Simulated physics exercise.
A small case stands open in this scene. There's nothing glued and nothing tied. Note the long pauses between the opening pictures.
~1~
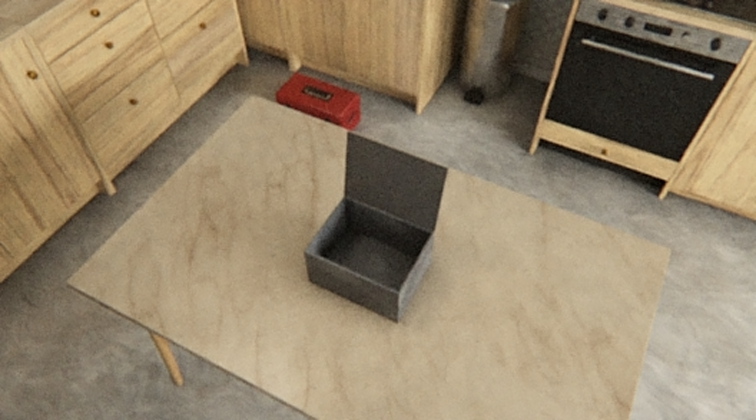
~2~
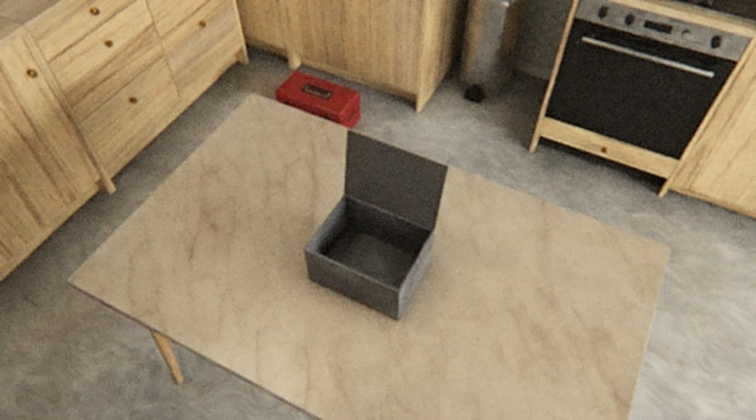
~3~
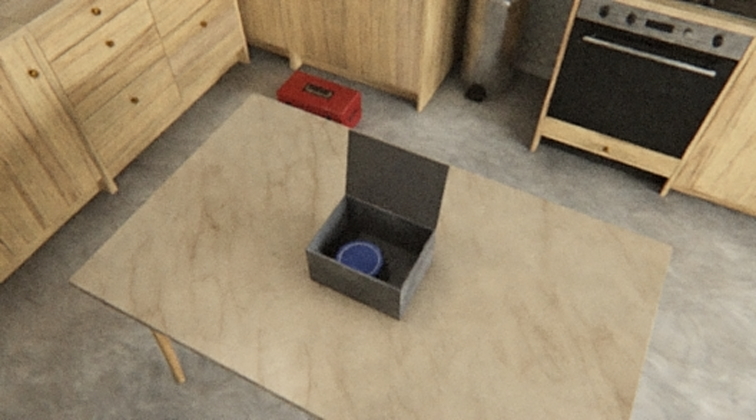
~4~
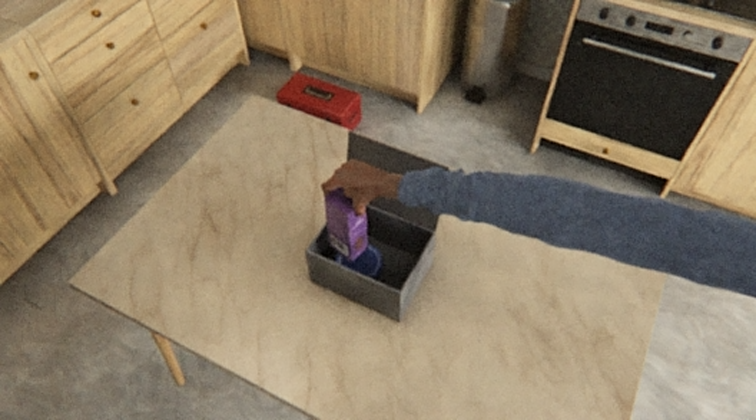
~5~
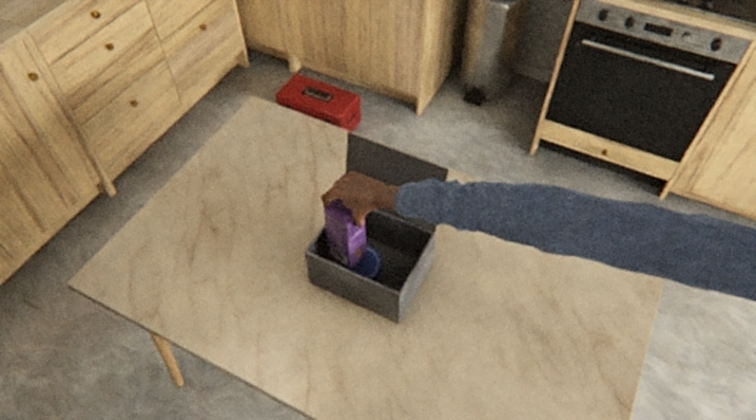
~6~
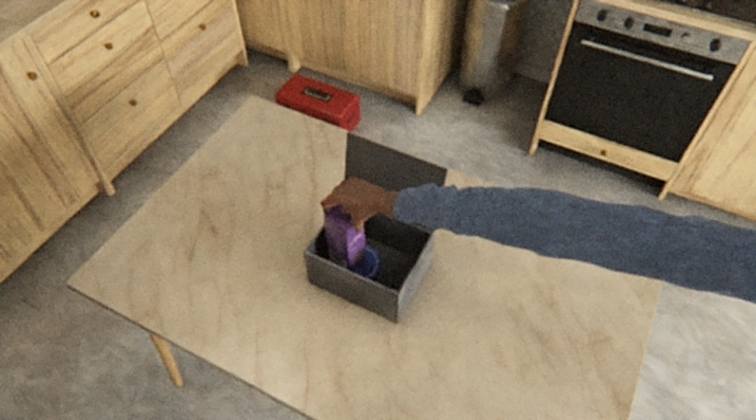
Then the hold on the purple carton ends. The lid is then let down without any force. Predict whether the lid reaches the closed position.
It does not reach it.
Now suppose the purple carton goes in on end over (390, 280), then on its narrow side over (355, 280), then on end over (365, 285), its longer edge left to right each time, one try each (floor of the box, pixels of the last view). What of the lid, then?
With the first placement the lid remains open; with the second, it ends up closed; with the third, it remains open.
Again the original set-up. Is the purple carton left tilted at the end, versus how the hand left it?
By the end the purple carton has kept its angle.
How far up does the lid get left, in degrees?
The lid sits around 50° above the rim.
Then, 1.10 s past the last view, lid starting down.
Then, 1.50 s past the last view, lid 66° above the rim.
Finally, lid 51° above the rim; both still in place. Final places as the last picture's camera would see them, purple carton near (345, 239).
